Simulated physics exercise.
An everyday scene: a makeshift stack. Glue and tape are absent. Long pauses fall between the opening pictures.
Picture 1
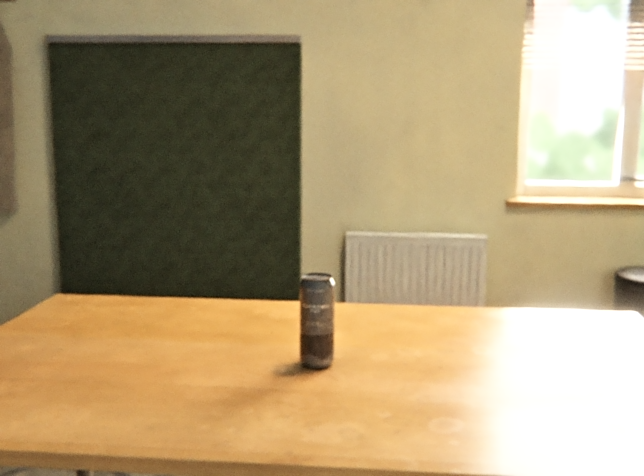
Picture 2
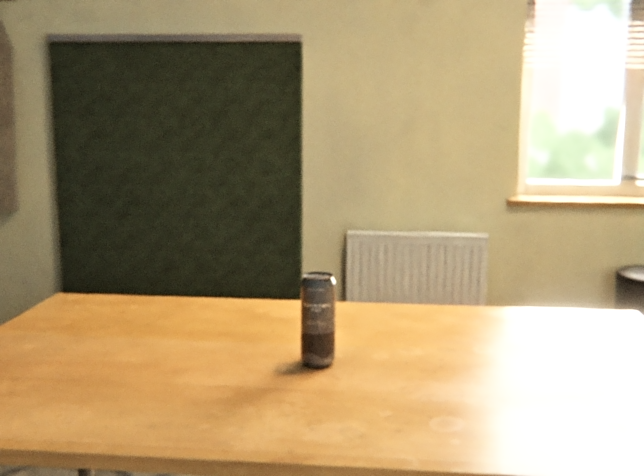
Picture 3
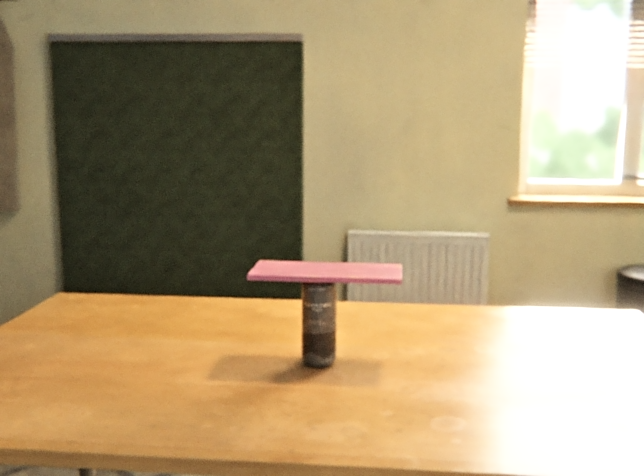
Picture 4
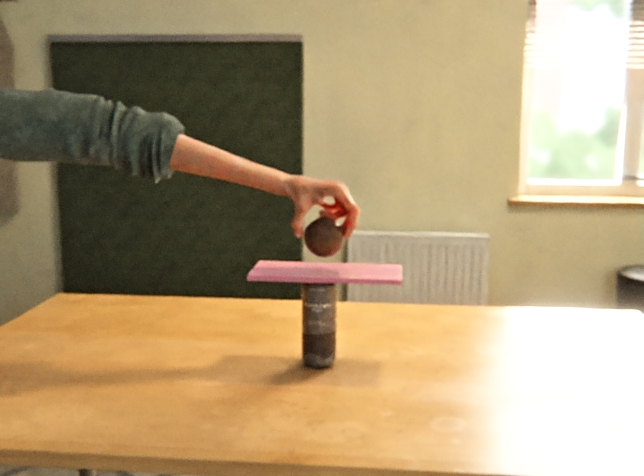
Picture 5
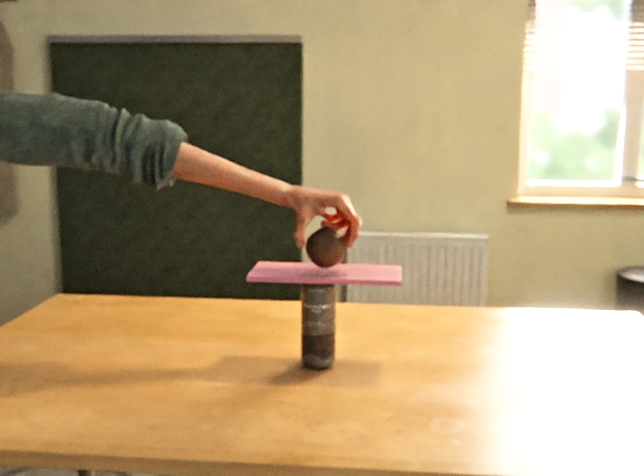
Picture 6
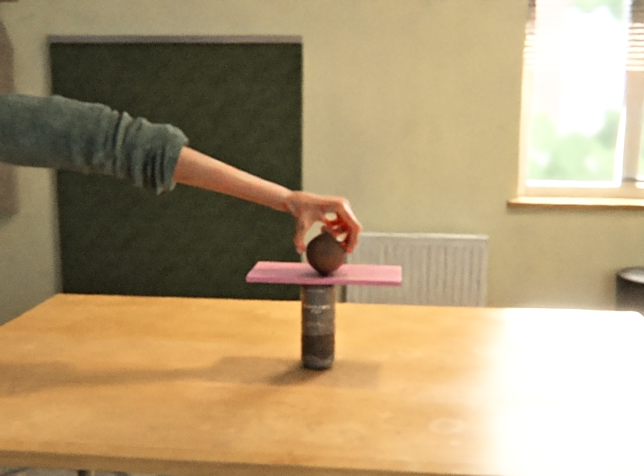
A pink board appears atop a dark can, and a hand lowers a brown ball-shaped object onto it.
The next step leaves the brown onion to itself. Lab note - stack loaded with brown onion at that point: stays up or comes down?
Observed: Stays up.
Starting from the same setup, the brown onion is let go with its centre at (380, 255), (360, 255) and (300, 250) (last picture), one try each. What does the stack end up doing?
First, it loses its balance; second, it loses its balance; third, it keeps its balance.
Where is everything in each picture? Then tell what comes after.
In the first frame, the last thing is not in view yet.
In the second frame, the last thing is not in view yet.
In the third frame, the last thing is not in view yet; pink board (327, 272).
In the fourth frame, on its way; brown onion (324, 237); pink board (327, 272).
In the fifth frame, on its way; brown onion (326, 248); pink board (326, 273).
In the sixth frame, in place under the hand; brown onion (325, 253); pink board (326, 273).
Then, 0.20 s after the last picture, nothing has stirred.
Then, 0.40 s after the last picture, brown onion resting near (325, 254).
At rest, all 3 in place. Seen from the same camera at the end, brown onion near (325, 254). The stack stays up.
